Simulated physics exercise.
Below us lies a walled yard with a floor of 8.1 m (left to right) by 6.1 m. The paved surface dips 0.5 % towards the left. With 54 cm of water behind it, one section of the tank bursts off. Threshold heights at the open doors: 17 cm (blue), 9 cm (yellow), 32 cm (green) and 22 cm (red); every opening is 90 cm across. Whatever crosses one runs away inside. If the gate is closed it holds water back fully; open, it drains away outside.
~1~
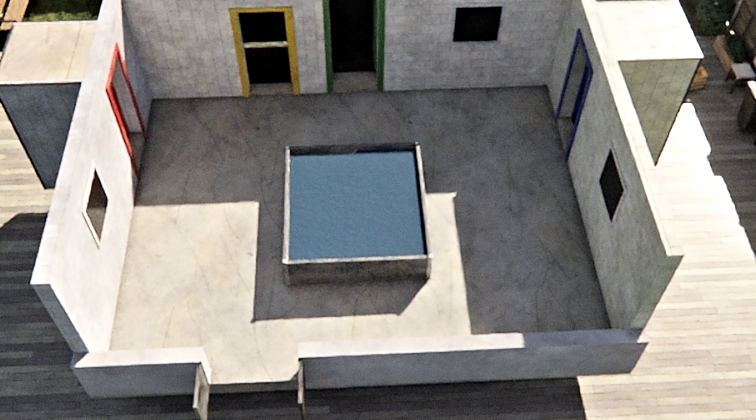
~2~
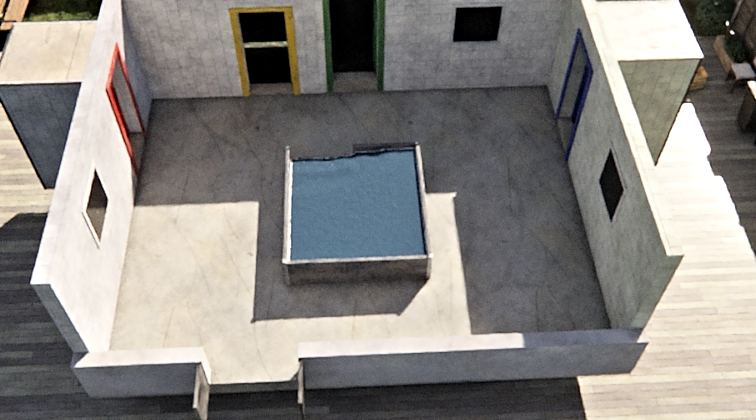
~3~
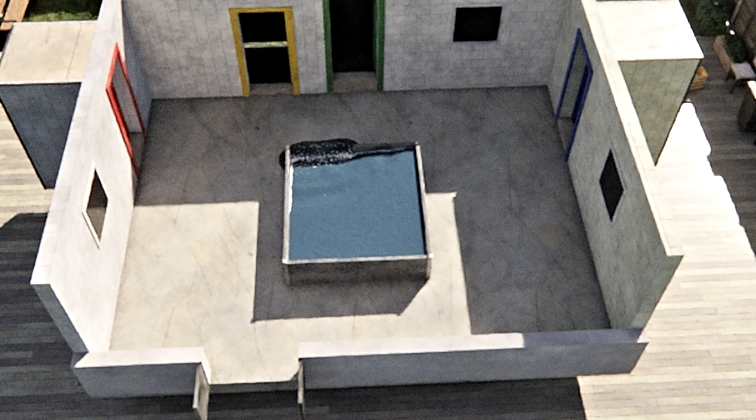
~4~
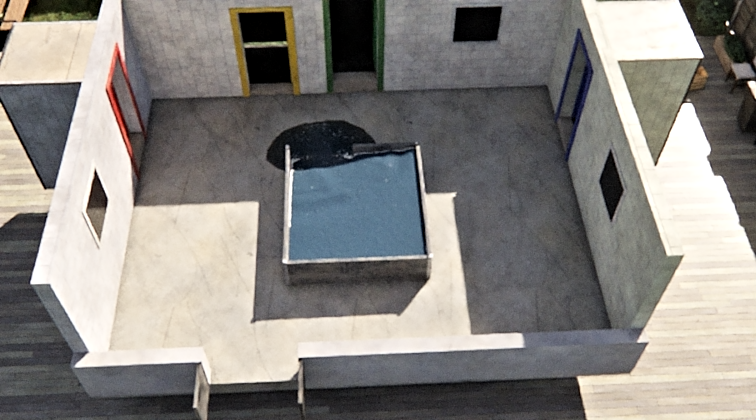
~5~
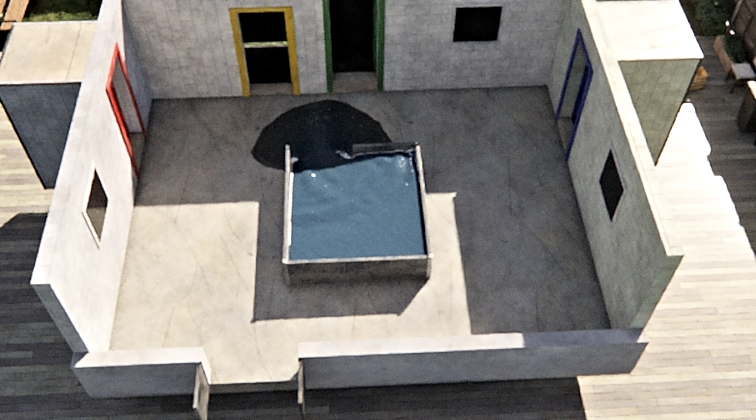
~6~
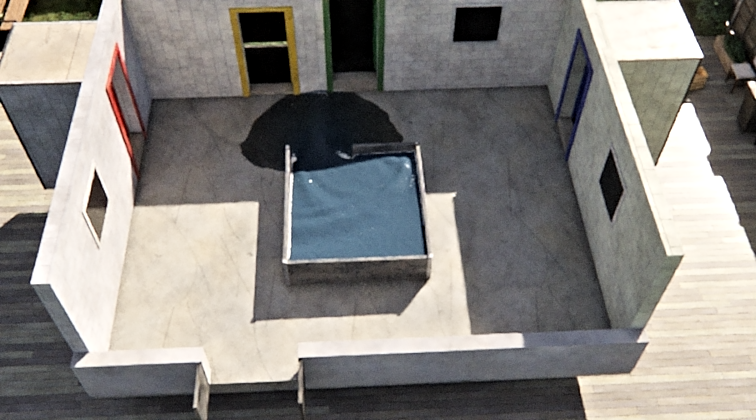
Water burst through the back wall of a square tank in a walled yard, first trickling out at the left, then spreading in a dark, widening pool towards the yellow and green doorways.
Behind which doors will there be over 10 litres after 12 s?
The water let in: At the blue door it keeps below the limit; at the yellow door it goes over the limit; at the green door it keeps below the limit; at the red door it does not reach the limit.
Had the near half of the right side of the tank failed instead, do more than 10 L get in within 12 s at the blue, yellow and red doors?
Then: Blue not over, yellow not over, red below.
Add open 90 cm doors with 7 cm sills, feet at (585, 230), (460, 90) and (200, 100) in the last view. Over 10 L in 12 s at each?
In turn: Under, not over, past it.
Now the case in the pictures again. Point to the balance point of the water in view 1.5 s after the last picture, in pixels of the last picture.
At about (340, 188).
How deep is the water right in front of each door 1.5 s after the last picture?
In cm: Blue 0, yellow 27, green 27, red 0.
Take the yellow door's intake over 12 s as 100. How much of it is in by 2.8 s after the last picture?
About 65 per cent.
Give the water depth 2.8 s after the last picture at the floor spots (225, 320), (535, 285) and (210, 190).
In that order: 0, 0 and 0 cm.
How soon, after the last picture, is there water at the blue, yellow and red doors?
Arrival: Blue 2.6 s, yellow 0.1 s, red 2.0 s.
Then, 0.7 s after the last picture water covers 15 % of the floor and is deepest (32 cm) near (304, 166); blue door not reached, yellow door 23 cm at the sill, 14 L in, green door 23 cm at the sill, 0 L in, red door not reached.
Then, 1.5 s after the last picture water covers 20 % of the floor and is deepest (33 cm) near (313, 98); blue door not reached, yellow door 27 cm at the sill, 83 L in, green door 27 cm at the sill, 0 L in, red door not reached.
Then, 2.8 s after the last picture water covers 35 % of the floor and is deepest (28 cm) near (152, 104); blue door 7 cm at the sill, 0 L in, yellow door 21 cm at the sill, 183 L in, green door 20 cm at the sill, 0 L in, red door 12 cm at the sill, 0 L in.
Then, 6.3 s after the last picture water covers 80 % of the floor and is deepest (17 cm) near (151, 110); blue door 8 cm at the sill, 0 L in, yellow door 13 cm at the sill, 271 L in, green door 12 cm at the sill, 0 L in, red door 11 cm at the sill, 0 L in.
Then, 11.3 s after the last picture water covers 100 % of the floor and is deepest (10 cm) near (369, 312); blue door 4 cm at the sill, 0 L in, yellow door 8 cm at the sill, 283 L in, green door 7 cm at the sill, 0 L in, red door 8 cm at the sill, 0 L in.
